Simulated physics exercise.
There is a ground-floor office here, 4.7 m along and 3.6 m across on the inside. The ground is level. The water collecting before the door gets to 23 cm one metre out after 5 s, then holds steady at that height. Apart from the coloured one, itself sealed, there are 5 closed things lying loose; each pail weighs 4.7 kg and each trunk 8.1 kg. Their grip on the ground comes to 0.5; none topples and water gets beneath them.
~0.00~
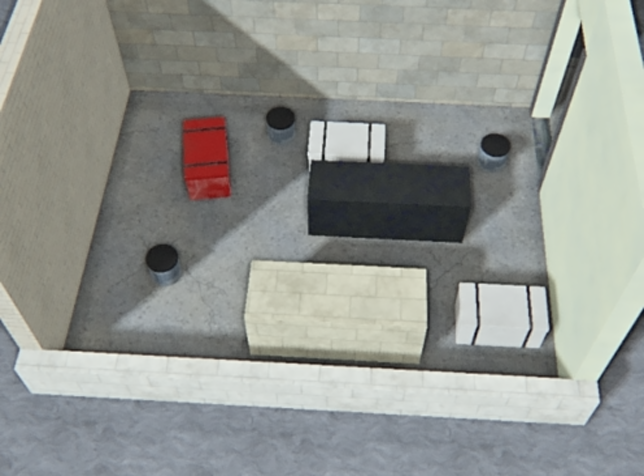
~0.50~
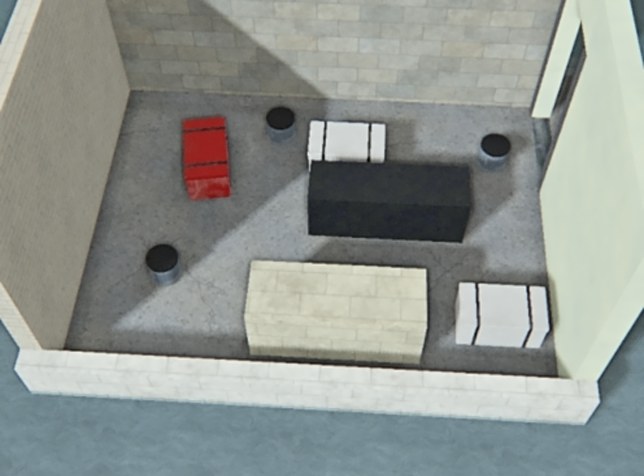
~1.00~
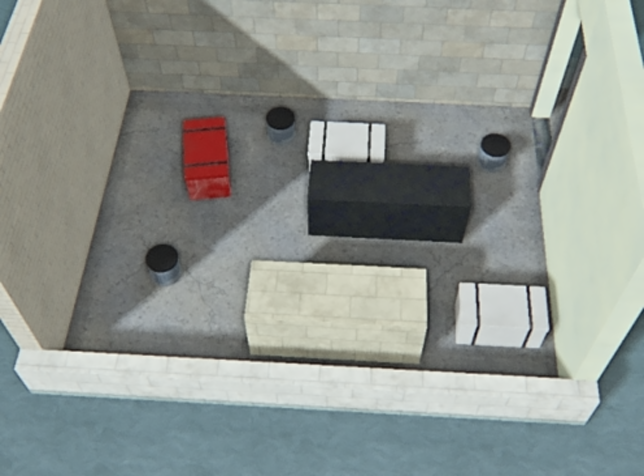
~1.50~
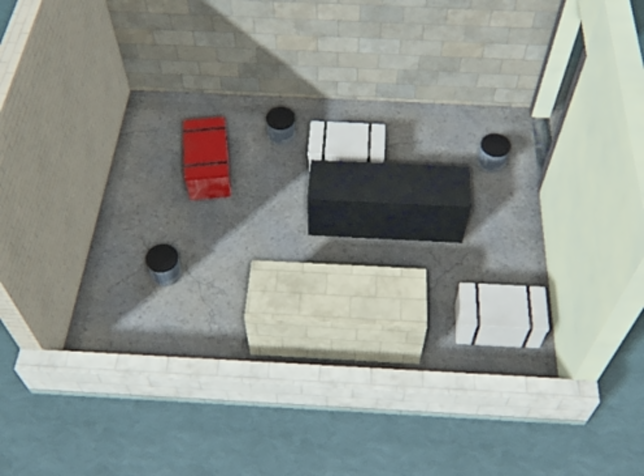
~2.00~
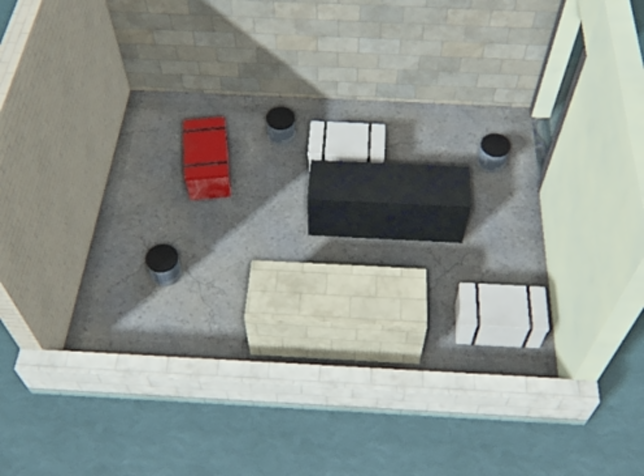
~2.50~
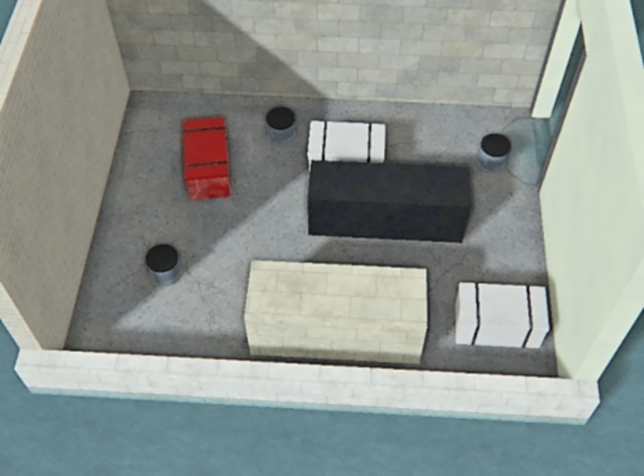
In a ground-floor office with pale block walls, a red trunk, white boxes and dark-topped round containers sit around two large blocks. The grey ground outside turns blue-green with water, and later a small clear patch shows inside by the right-hand doorway, while the objects all stay still.
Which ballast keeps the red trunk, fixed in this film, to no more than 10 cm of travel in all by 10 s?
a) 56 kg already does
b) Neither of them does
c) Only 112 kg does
56 kg already does.
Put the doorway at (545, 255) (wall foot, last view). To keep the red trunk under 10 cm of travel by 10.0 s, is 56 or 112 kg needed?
In that case the lighter option suffices.
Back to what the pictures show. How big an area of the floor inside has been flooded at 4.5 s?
Wet area: Approx. 4.0 m2.
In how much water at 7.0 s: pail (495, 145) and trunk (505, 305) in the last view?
Depth approx. 10 cm / 2 cm.
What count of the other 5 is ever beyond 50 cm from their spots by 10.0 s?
Counting them up, I find 4.
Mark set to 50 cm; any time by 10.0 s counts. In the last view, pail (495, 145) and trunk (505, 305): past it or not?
So that's further for the first and not as far for the second.
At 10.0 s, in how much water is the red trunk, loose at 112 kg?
Something like 8 centimetres.
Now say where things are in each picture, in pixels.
In the first picture, the red trunk at (205, 147), on the bottom; water covers 0.0 m2; 0 of 6 have shifted.
In the second picture, the red trunk at (205, 147), on the bottom; 0.0 m2 under water; 0 of 6 have shifted.
In the third picture, the red trunk at (205, 147), on the bottom; water covers 0.0 m2; 0 of 6 have shifted.
In the fourth picture, the red trunk at (205, 147), on the bottom; water covers 0.0 m2; 0 of 6 have shifted.
In the fifth picture, the red trunk at (205, 147) rests on the ground; 0.0 m2 under water; 0 of 6 have shifted.
In the sixth picture, the red trunk at (205, 147) rests on the ground; water covers 0.3 m2; 0 of 6 have shifted.
After 3.5 s the red trunk would be 0 cm from its start with 56 kg and 0 cm from its start with 112 kg; 0 cm of water round it then.
After 4.5 s the red trunk would be 0 cm from its start with 56 kg and 0 cm from its start with 112 kg; 0 cm of water round it then.
After 7.0 s the red trunk would be 1 cm from its start with 56 kg and 0 cm from its start with 112 kg; 5 cm of water round it then.
After 10.0 s the red trunk would be 1 cm from its start with 56 kg and 0 cm from its start with 112 kg; 8 cm of water round it then.
